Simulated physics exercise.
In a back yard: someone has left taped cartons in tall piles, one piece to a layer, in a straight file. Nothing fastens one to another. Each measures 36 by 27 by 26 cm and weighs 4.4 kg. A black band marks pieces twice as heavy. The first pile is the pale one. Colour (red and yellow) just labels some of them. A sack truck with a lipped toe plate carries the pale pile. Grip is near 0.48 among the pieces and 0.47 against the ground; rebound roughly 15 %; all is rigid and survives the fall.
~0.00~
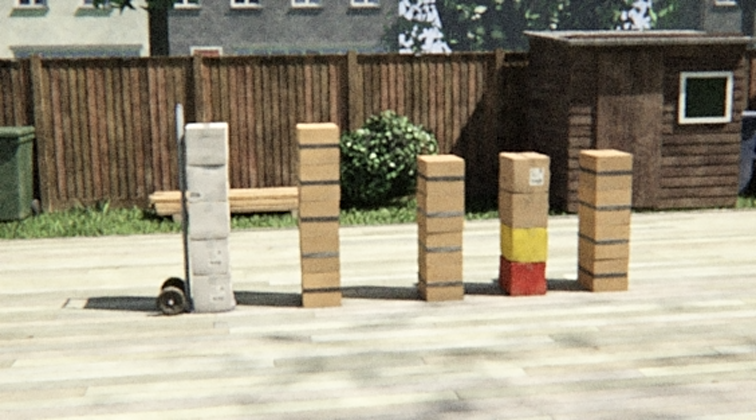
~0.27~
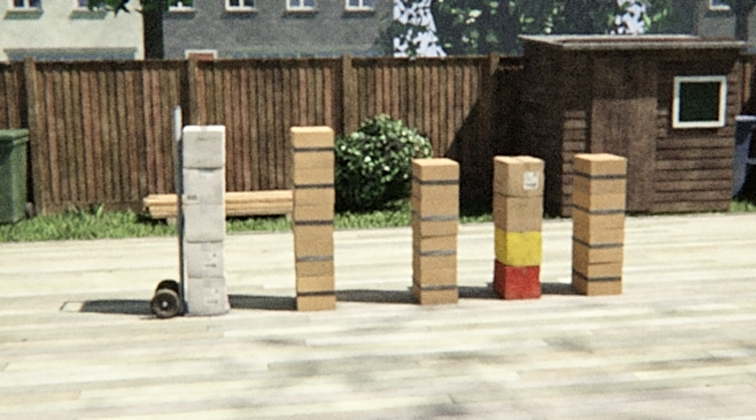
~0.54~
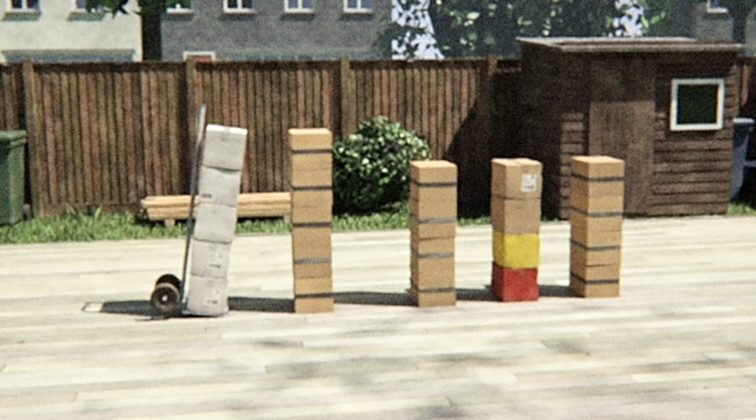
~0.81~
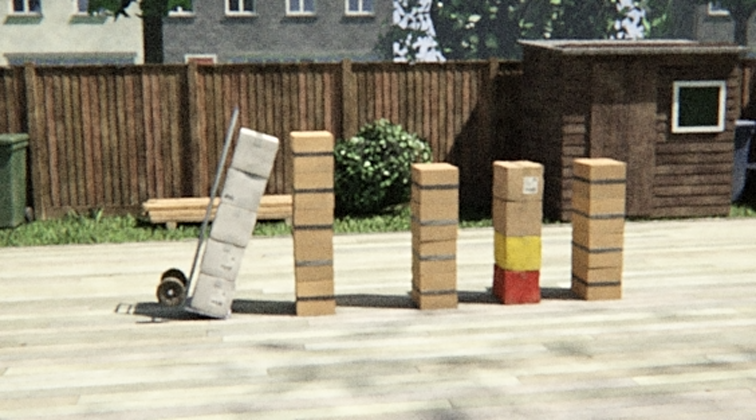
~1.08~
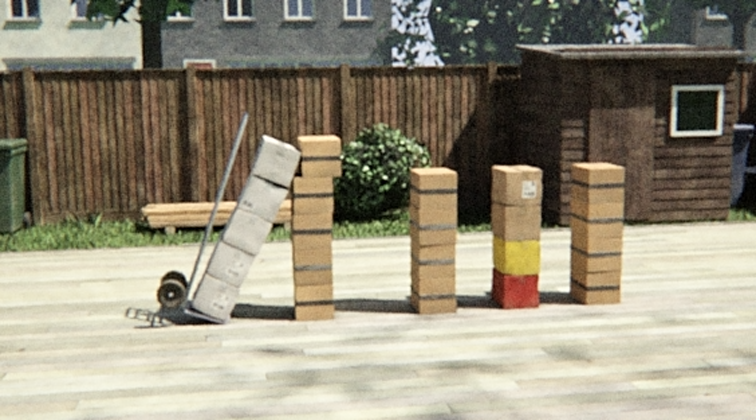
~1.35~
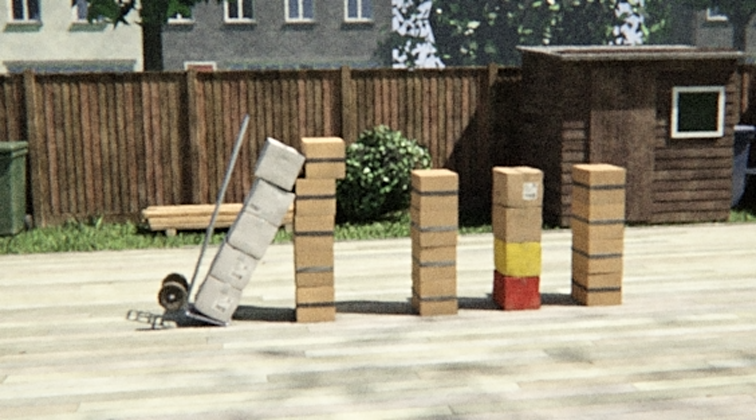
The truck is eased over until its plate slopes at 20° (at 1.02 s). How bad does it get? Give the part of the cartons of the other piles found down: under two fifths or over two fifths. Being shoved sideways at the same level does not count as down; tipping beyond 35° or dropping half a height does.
The part is less than two fifths.
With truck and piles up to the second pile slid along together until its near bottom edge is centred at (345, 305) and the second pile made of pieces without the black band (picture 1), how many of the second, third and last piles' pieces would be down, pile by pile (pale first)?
Then second 5, third 4, last 4.
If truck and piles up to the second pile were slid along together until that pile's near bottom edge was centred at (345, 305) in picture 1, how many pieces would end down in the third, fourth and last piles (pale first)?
In that case third 0, fourth 0, last 0.
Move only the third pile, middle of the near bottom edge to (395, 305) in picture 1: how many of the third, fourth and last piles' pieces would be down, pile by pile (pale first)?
In that case third 0, fourth 0, last 0.
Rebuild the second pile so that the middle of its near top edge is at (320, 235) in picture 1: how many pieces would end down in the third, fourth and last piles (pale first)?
Then third 0, fourth 0, last 0.
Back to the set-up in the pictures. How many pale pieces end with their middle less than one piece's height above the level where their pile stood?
1 pale pieces.
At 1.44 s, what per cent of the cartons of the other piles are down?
By then 0 per cent.
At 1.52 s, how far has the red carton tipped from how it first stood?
About 0°.
After 1.44 s, 0 of the pale pile down; none of the 17 other cartons down, 1 disturbed.
In the end (2.1 s), 0 of the pale pile down; none of the 17 other cartons down, 1 disturbed; yellow carton unmoved; red carton unmoved. That is 0 per cent. From the last view, middles, yellow carton near (517, 255), red carton near (516, 289).
